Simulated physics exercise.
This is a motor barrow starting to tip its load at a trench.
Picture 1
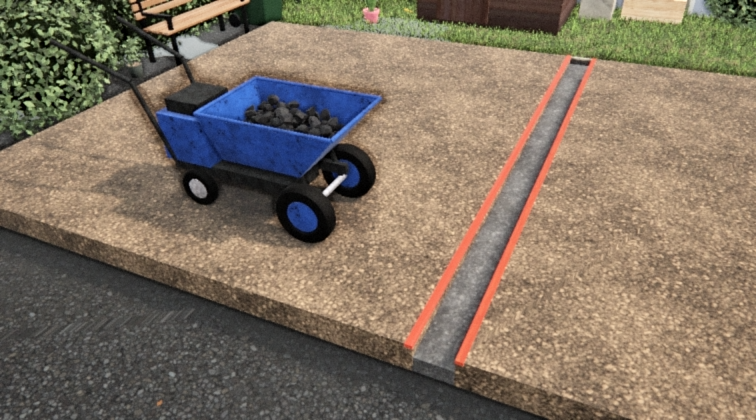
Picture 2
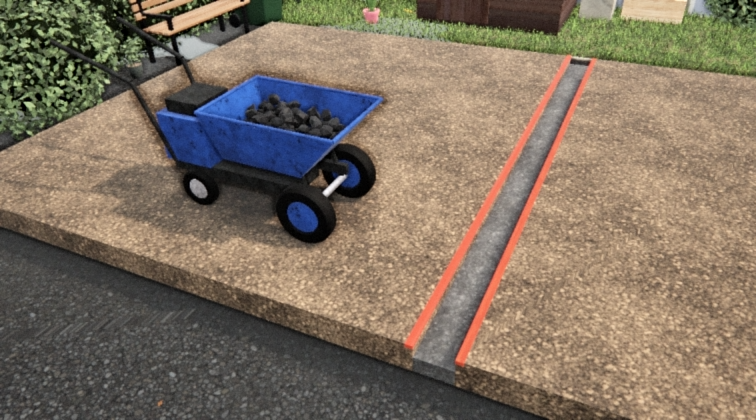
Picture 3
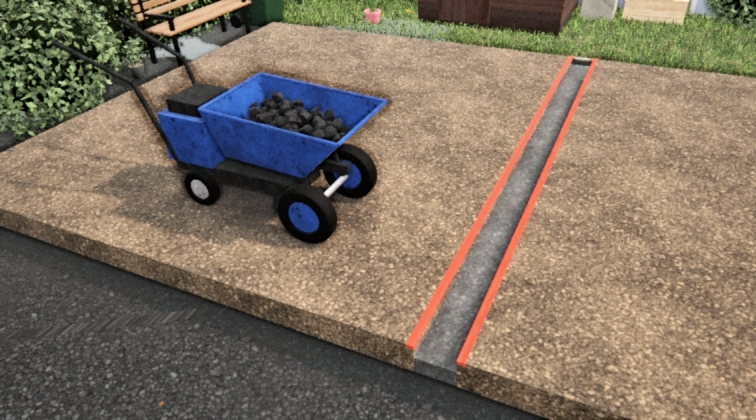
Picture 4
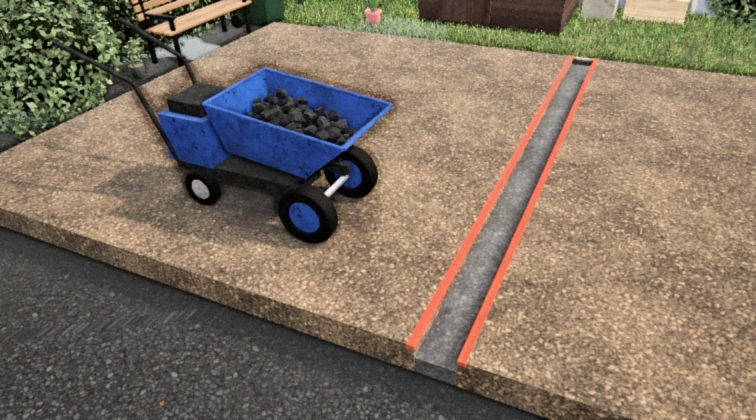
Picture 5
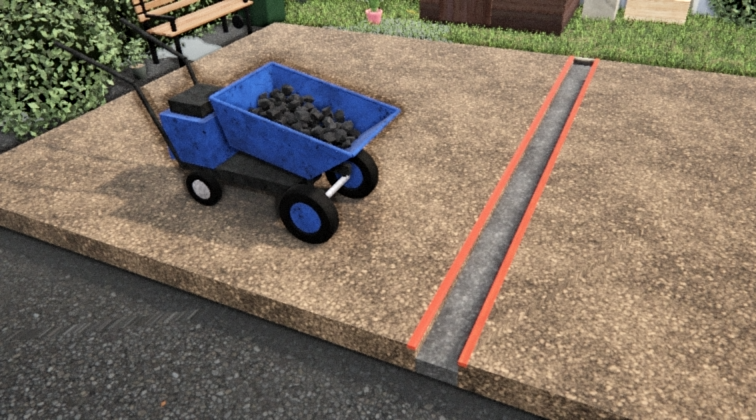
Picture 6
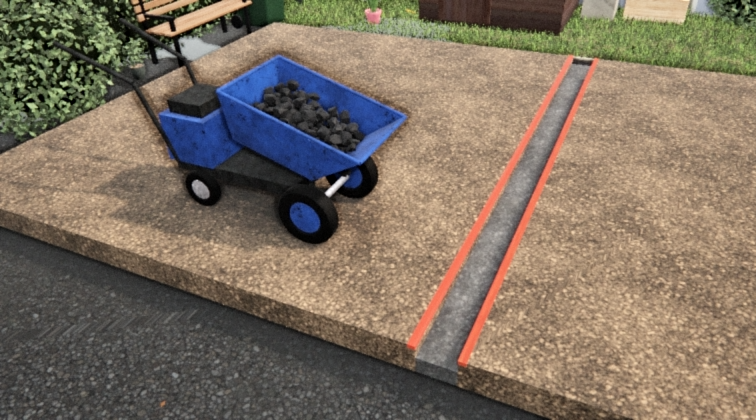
In the video, a blue motor barrow loaded with dark lumps stands on a brown slab, left of a narrow, red-edged trench. Its skip stays level at first, then gradually tilts forward to the right while the wheels remain in place.
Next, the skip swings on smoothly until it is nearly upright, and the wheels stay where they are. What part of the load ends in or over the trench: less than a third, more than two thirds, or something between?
The trench takes less than a third.
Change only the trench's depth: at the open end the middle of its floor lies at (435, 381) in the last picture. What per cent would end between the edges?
Roughly 30 in a hundred.
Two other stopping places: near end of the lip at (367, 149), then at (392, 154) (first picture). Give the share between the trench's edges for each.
The first gives 50 %, the second 40 %.
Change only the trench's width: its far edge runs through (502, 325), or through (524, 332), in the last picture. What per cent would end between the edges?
About 30 and 30 per cent.
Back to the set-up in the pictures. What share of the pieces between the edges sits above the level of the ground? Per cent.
Close to 20 per cent.
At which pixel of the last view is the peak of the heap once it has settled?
Roughly at (441, 224).
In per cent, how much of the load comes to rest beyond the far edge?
It comes to 0 per cent or so.
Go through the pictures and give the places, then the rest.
Lip of the skip near (331, 141), level; top of the load near (278, 124), lumps of coal; first edge of the trench near (431, 304); far edge near (479, 318), the trench under half as wide as the skip, and shallow for its width, in the first frame.
Lip of the skip near (332, 142), level; top of the load near (279, 124), in the second frame.
Lip of the skip near (337, 145), tipped barely; top of the load near (275, 127), in the third frame.
Lip of the skip near (344, 149), tipped a little; top of the load near (270, 115), in the fourth frame.
Lip of the skip near (352, 156), tipped a little; top of the load near (273, 114), in the fifth frame.
Lip of the skip near (360, 163), tipped clearly; top of the load near (266, 108); first edge of the trench near (434, 305); far edge near (481, 319), in the sixth frame.
Shortly afterwards, skip tipped steeply; the whole lot in the skip.
Next, skip tipped right over; near two thirds in the skip; near a quarter short of the trench; only a few in or heaped over the trench.
Some moments later, skip tipped right over; near a third in the skip; near a third short of the trench; near a quarter in or heaped over the trench; only a few beyond it.
In the end, skip tipped right over; near a third in the skip; near a third short of the trench; near a quarter in or heaped over the trench; only a few beyond it.
